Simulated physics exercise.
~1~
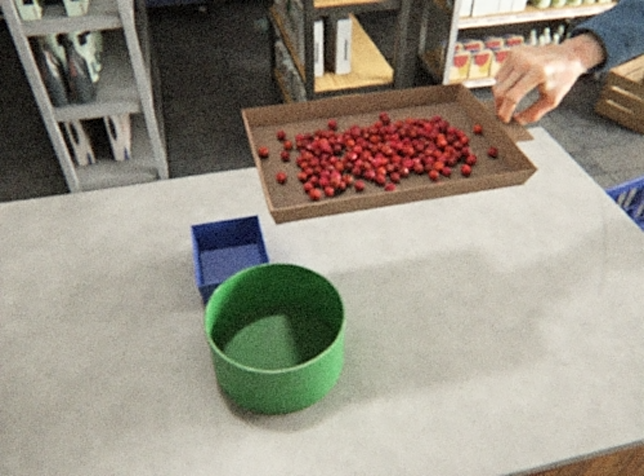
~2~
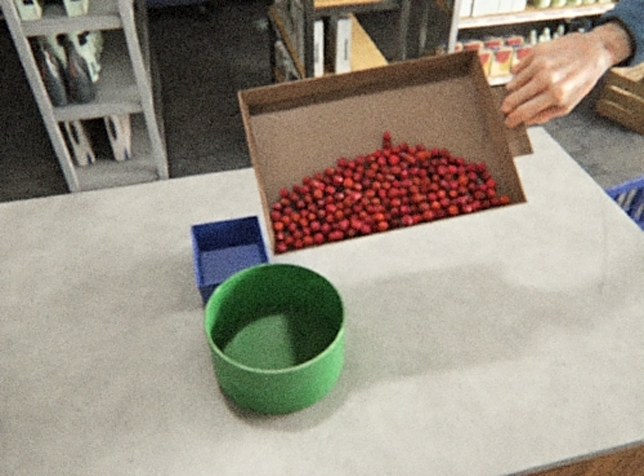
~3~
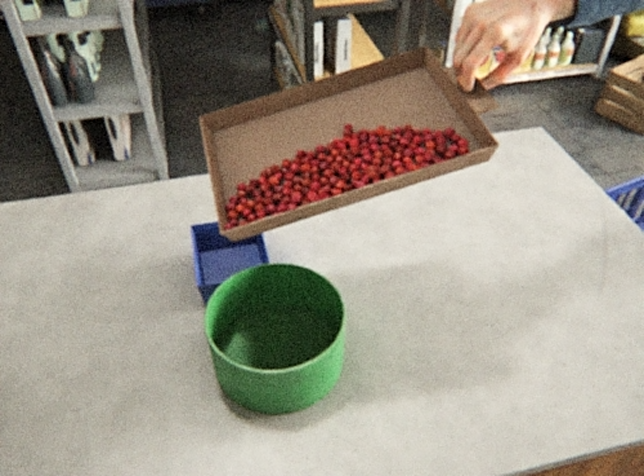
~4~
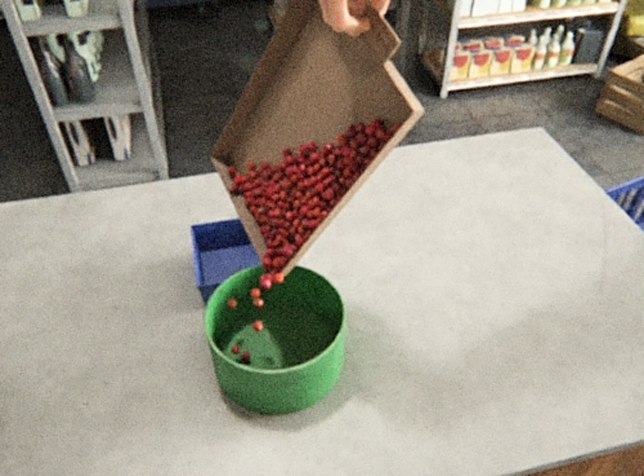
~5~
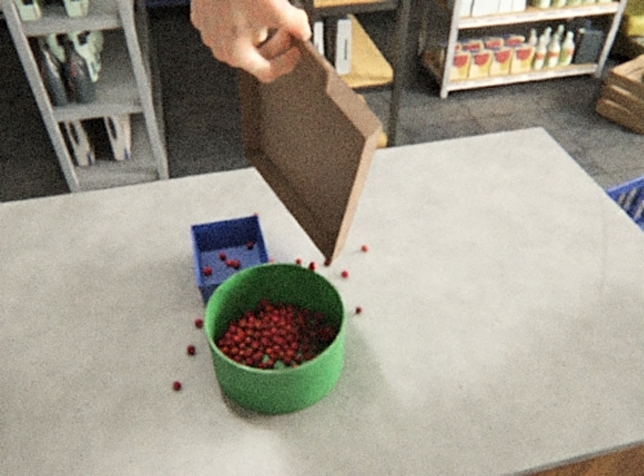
To begin with, a hand holds a shallow brown tray of red cranberries above a pale table, where a green pot and a small blue tin stand. The hand tips the tray so the berries slide together along its lower edge, then eases it partly back while moving it left. Next it tilts the tray steeply, and berries begin tumbling from the low corner into the green pot. The tray tips further until it has emptied. Most of the berries end up heaped in the pot, with a few in the blue tin and others scattered on the table.
